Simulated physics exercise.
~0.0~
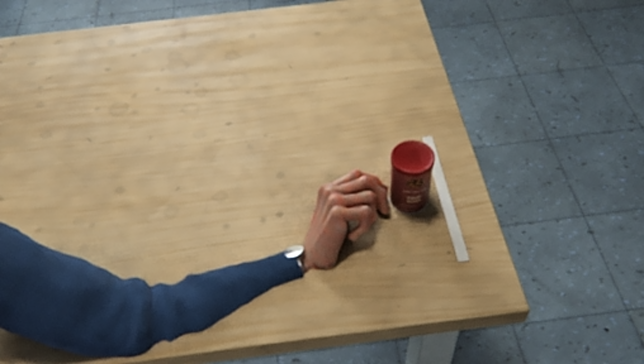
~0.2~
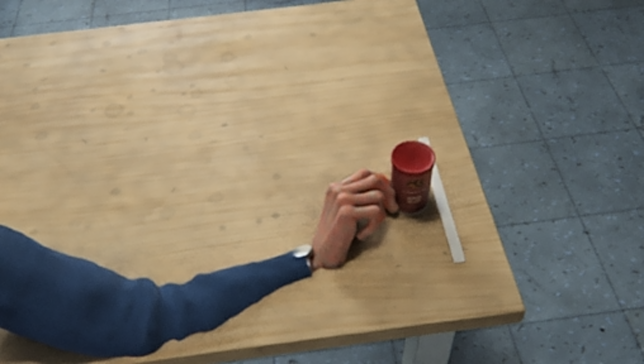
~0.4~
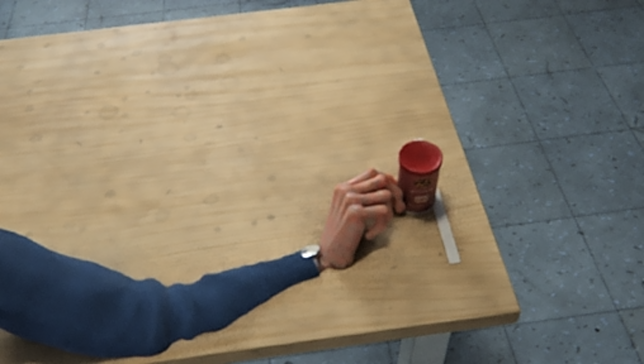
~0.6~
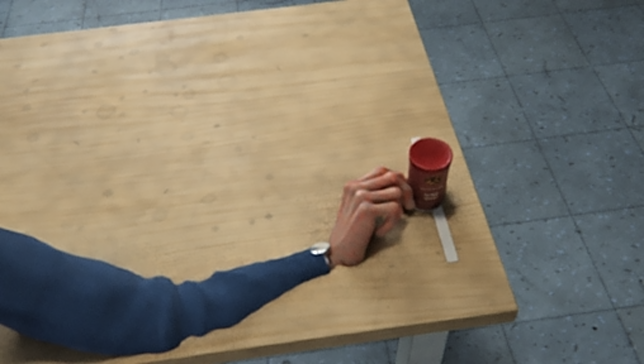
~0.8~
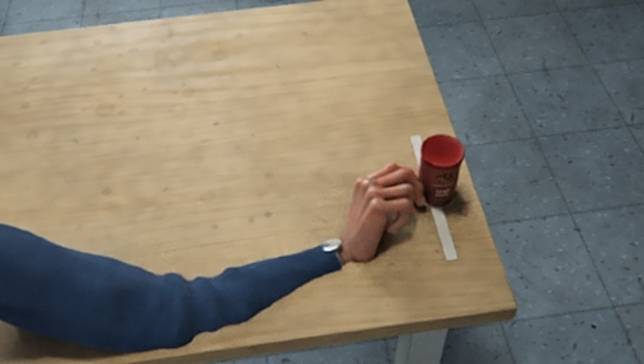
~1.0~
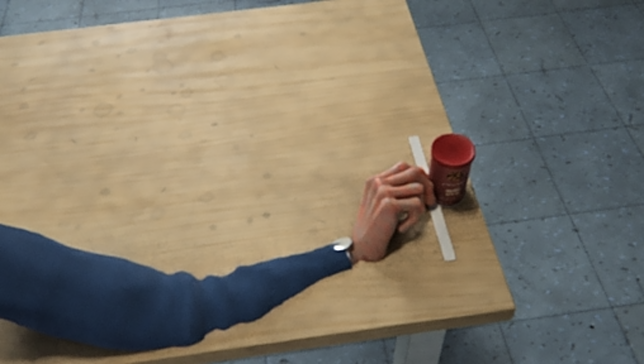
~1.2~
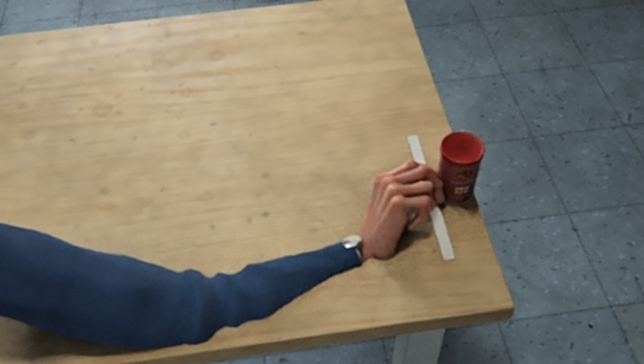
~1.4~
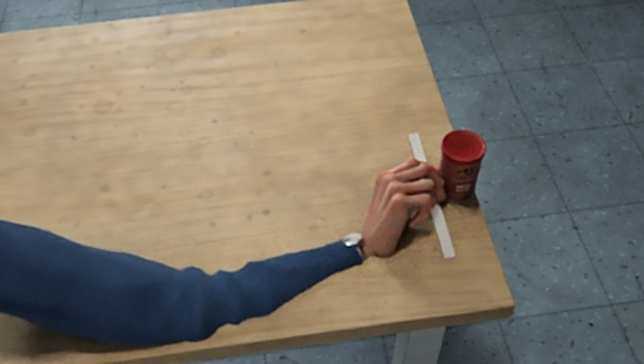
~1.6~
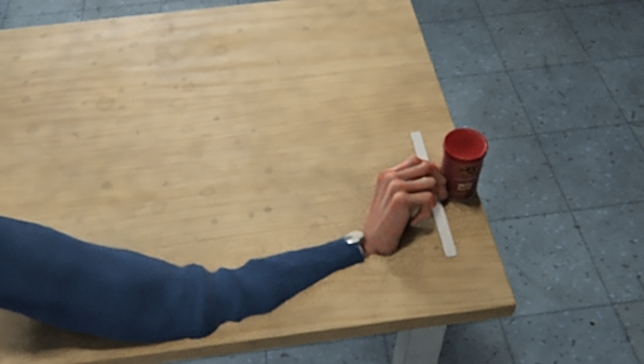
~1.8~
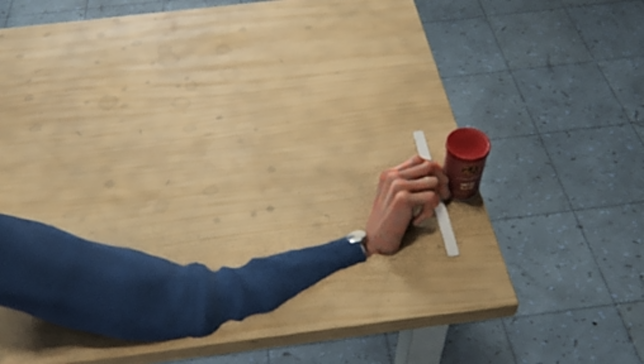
The footage shows a hand in a blue sleeve pushing an upright red tin rightward across a wooden table, over a pale strip of tape near the edge. The hand then stops at the tape, and the tin stays standing on the table close to the right edge.
